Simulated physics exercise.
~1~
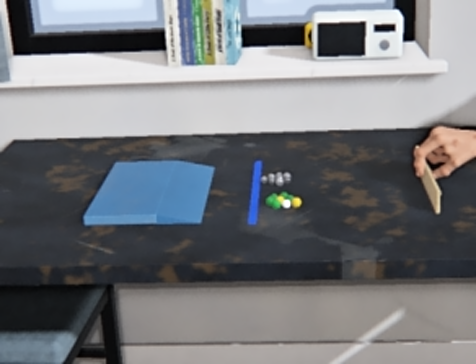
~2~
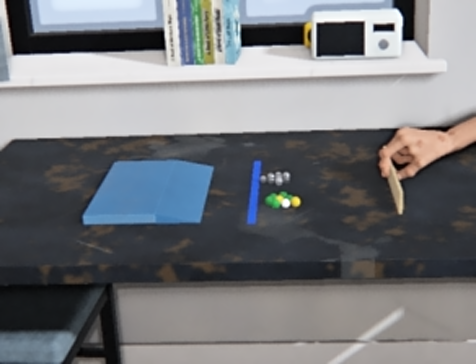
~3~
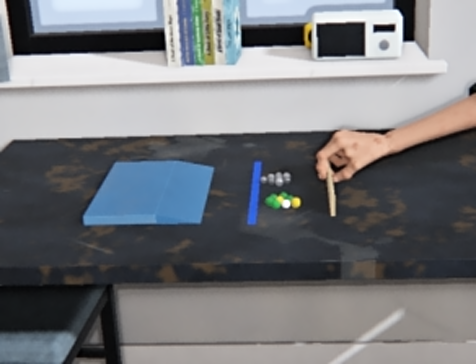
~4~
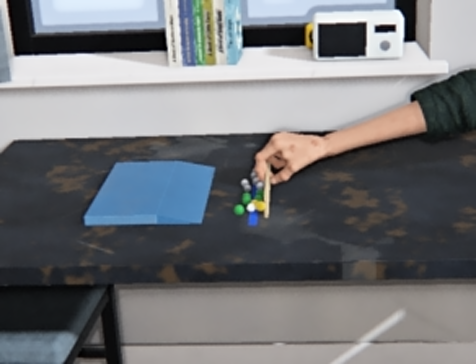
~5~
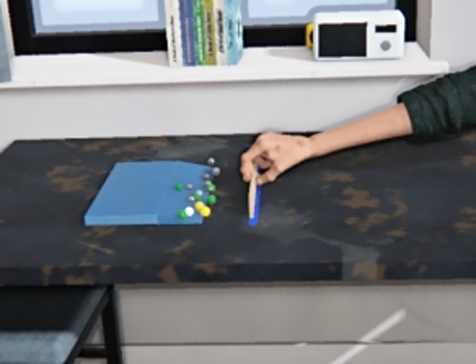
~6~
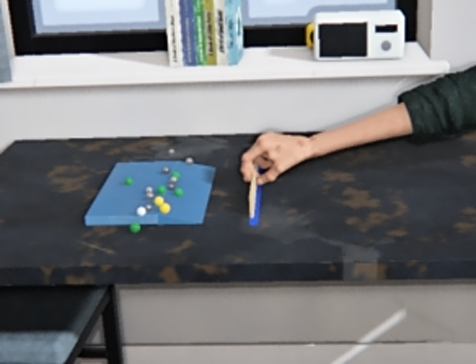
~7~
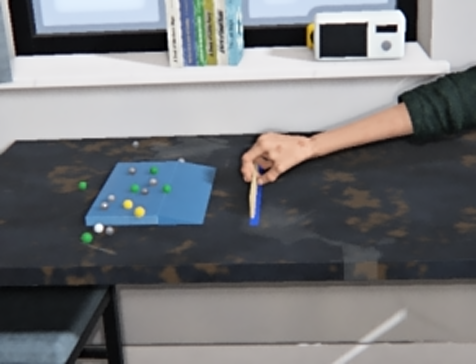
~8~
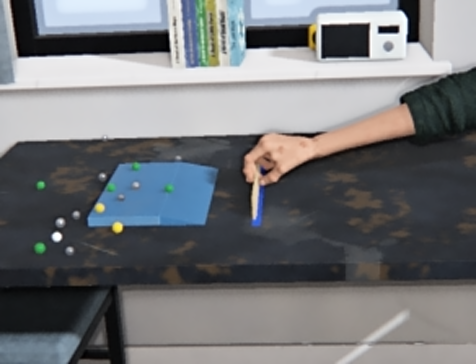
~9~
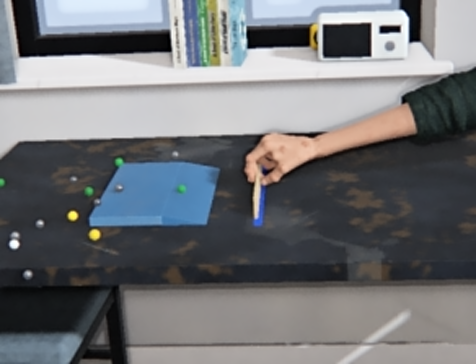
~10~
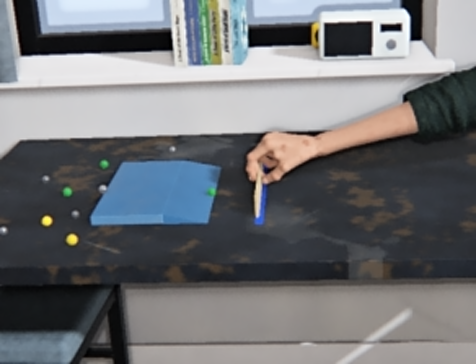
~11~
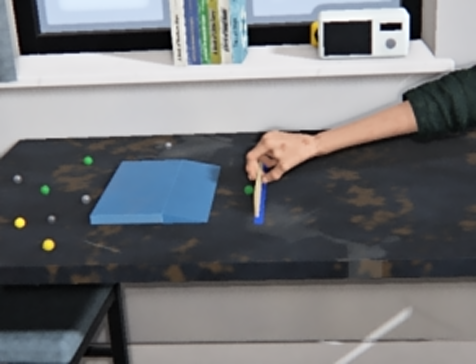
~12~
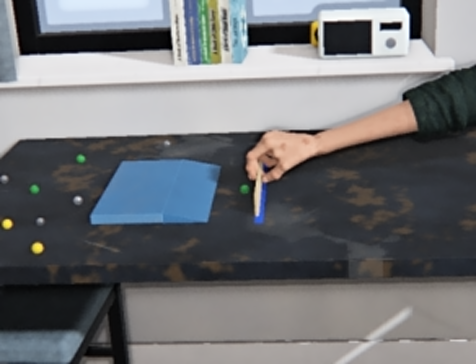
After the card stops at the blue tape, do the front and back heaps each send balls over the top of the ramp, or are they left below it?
Both heaps send balls over the top of the ramp. They roll on across the blue slab, and many scatter on the table to the left.
